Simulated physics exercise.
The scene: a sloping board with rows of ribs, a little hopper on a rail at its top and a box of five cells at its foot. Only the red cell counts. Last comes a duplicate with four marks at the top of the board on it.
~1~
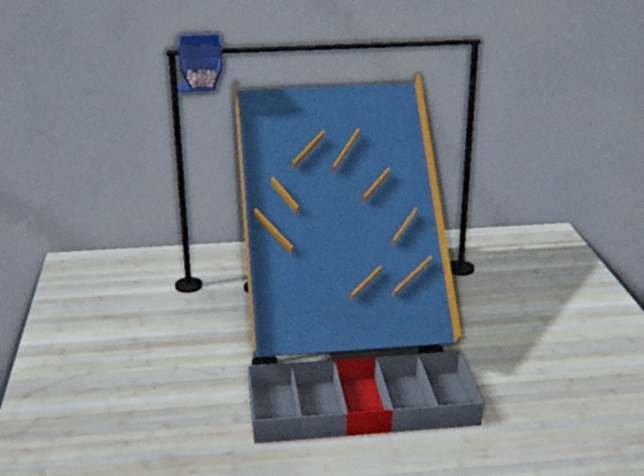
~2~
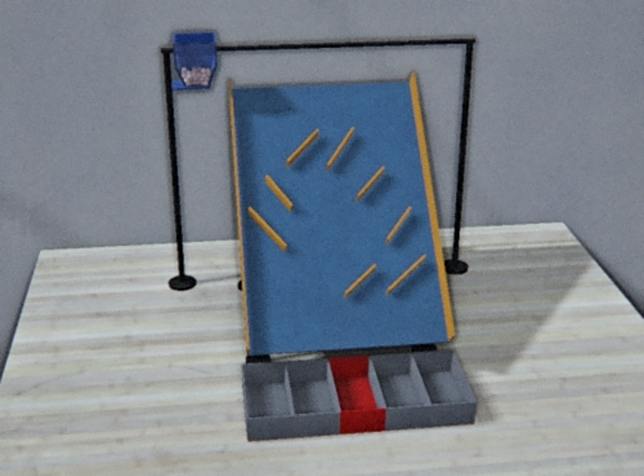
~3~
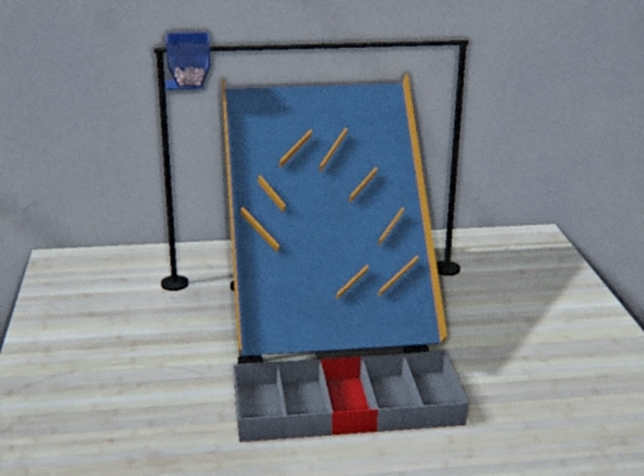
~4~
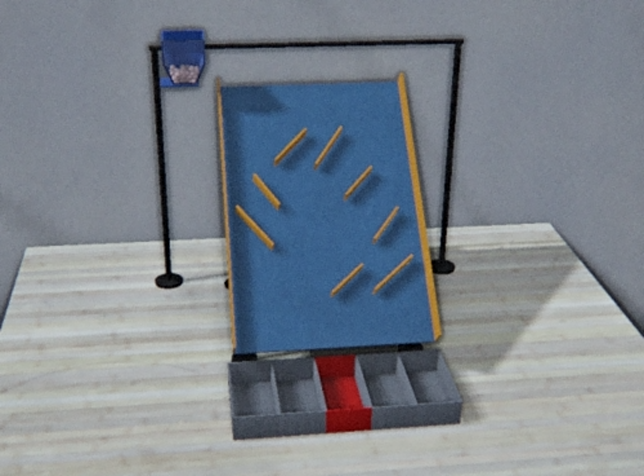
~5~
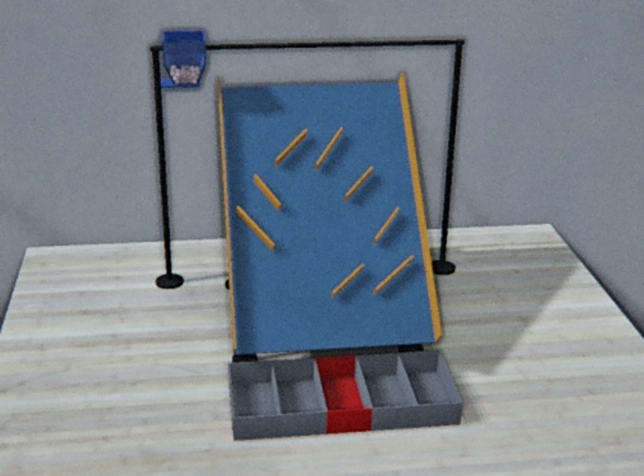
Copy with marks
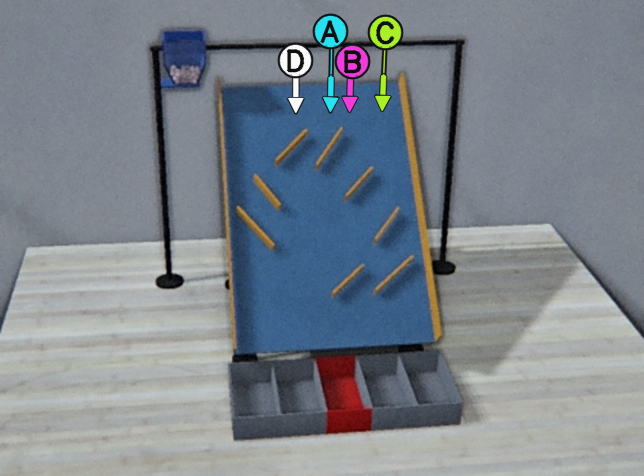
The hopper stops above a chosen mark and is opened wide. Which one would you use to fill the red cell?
Use mark D.
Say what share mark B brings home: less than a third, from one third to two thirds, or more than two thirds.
Mark B gives less than a third.
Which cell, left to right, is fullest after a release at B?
The second from the left.
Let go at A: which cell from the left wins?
The second.
On the marked copy, mark A meets the board at (330, 106); mark B meets the board at (349, 106); mark C meets the board at (382, 105); mark D meets the board at (295, 107).
With A, a small part in the red cell, most in other cells, a small part outside the box.
With B, a small part in the red cell, most in other cells, a small part outside the box.
With C, a small part in the red cell, most in other cells, a small part outside the box.
With D, about a third in the red cell, about half in other cells, a small part outside the box.
